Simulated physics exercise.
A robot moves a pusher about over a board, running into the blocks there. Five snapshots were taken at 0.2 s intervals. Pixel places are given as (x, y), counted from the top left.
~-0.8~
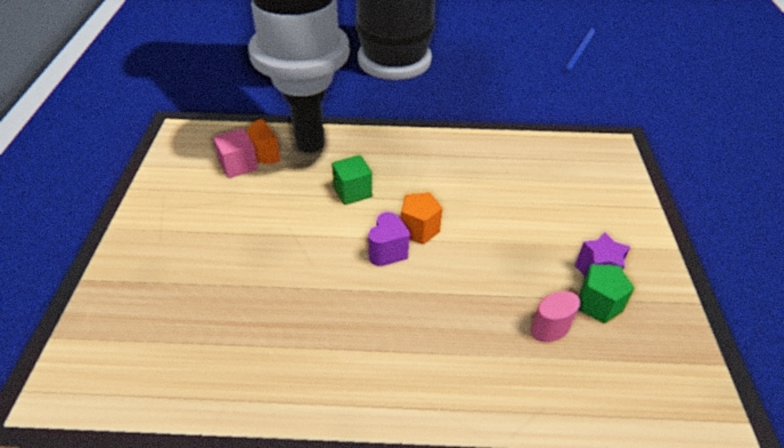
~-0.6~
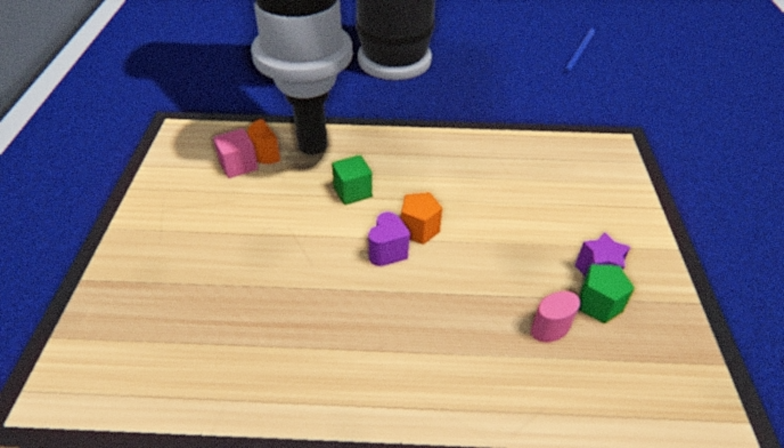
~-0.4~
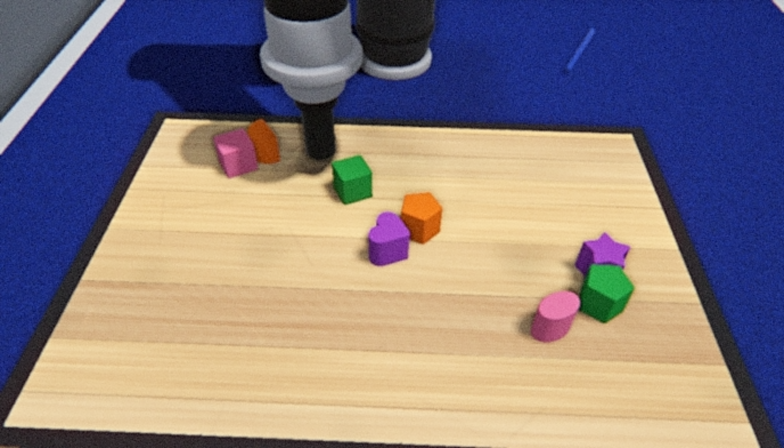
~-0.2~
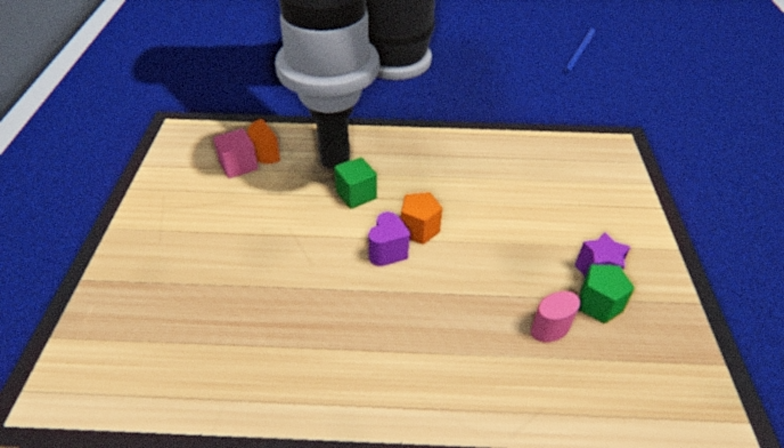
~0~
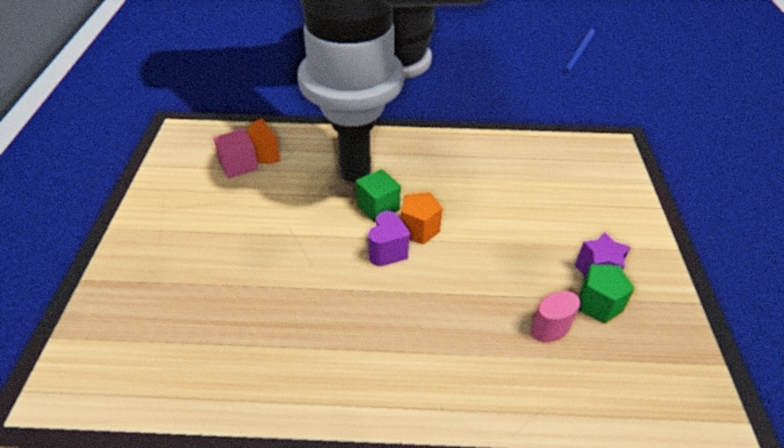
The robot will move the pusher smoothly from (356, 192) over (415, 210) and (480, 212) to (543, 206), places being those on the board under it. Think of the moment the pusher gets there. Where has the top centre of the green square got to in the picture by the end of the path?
Final place: (483, 212).
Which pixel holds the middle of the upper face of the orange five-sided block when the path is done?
At (480, 239).
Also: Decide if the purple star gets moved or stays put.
The purple star keeps its place.
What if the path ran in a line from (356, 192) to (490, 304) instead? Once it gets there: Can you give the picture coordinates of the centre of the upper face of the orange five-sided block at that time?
It sits at (549, 241).
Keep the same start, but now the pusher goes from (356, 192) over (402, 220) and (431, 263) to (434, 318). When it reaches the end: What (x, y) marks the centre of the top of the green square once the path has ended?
At roughly (473, 247).
What follows on the original path. One third of the way, pusher at (416, 192); green square at (442, 202); orange five-sided block at (461, 225), turned 45° clockwise.
Two thirds of the way, pusher at (485, 193); green square at (483, 212), turned 40° clockwise; orange five-sided block at (480, 239), turned 80° clockwise.
At the end, pusher at (548, 188); green square at (483, 212), turned 40° clockwise; purple heart-shaped block unmoved; orange five-sided block at (480, 239), turned 80° clockwise; purple star unmoved.
